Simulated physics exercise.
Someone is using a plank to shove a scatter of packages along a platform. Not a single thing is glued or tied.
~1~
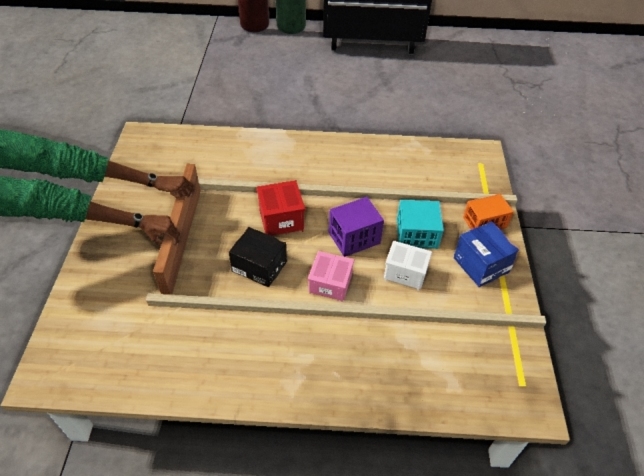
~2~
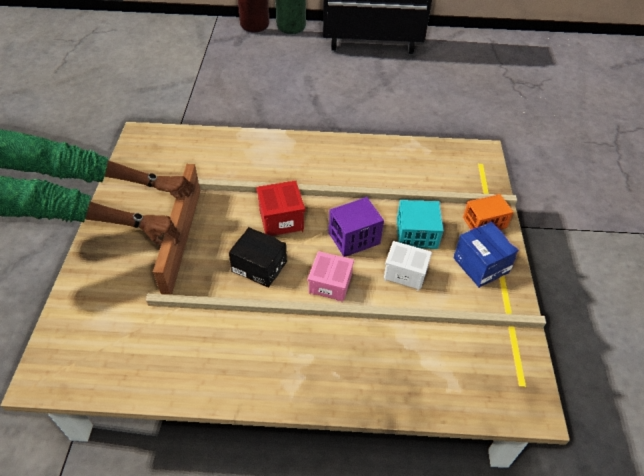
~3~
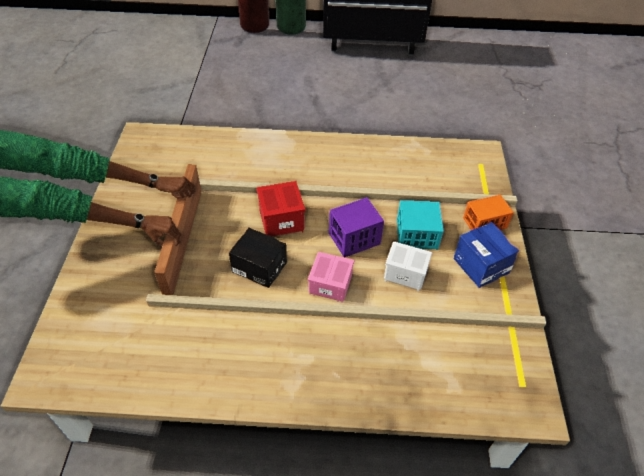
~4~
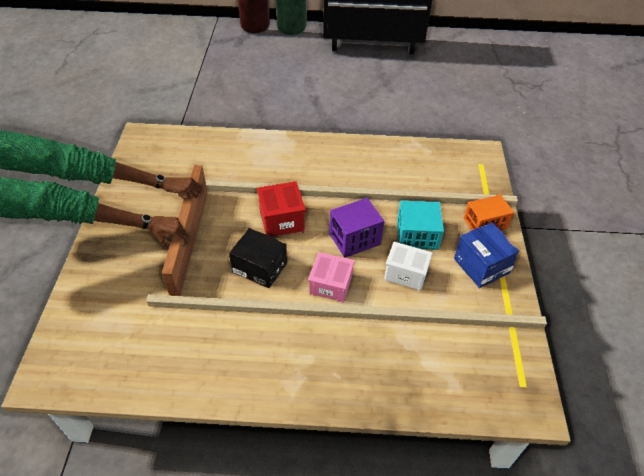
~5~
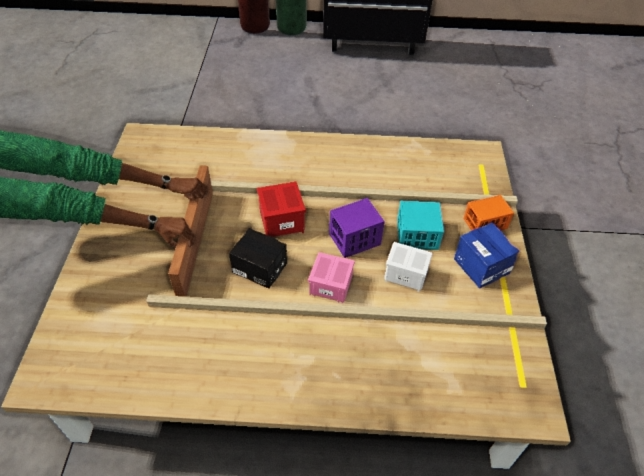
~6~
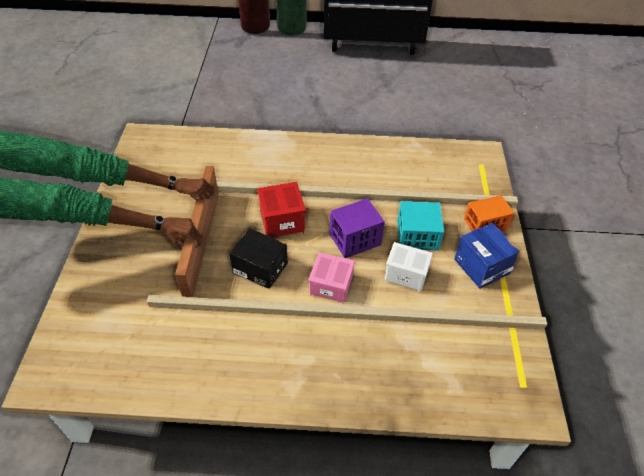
In the video, two green-sleeved arms at the left hold a wooden plank upright on a table and slide it slightly to the right toward eight colourful boxes and crates, which stay still between two rails.
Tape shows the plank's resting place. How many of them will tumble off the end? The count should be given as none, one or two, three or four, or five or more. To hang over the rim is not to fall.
Final count: Five or more.
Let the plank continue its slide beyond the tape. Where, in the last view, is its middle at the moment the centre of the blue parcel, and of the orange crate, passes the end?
First near (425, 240), second near (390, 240).
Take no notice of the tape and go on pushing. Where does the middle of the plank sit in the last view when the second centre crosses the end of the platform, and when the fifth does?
Its centre point is roughly (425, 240) and later (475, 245).
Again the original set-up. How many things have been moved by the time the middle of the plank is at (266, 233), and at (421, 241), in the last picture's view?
By then 2, and later 8.
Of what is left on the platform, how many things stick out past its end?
Overhanging: 3.
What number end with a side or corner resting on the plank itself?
At rest, 3 are in contact.
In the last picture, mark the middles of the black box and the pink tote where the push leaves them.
Black box: About (526, 260); pink tote: About (529, 298).
Soon after, none off yet; orange crate at rest near (488, 216); blue parcel at rest near (486, 256); turquoise crate at rest near (420, 226).
After that, none off yet; orange crate displaced a little near (501, 214); blue parcel at rest near (490, 258); turquoise crate displaced about its own width near (470, 227).
And then, one off so far; orange crate off the edge near (550, 266); blue parcel tilting a little near (552, 272); turquoise crate tilting a little near (537, 223).
In the end, the number that fall off is five or more; gone, purple crate, white tote, turquoise crate, blue parcel and orange crate.
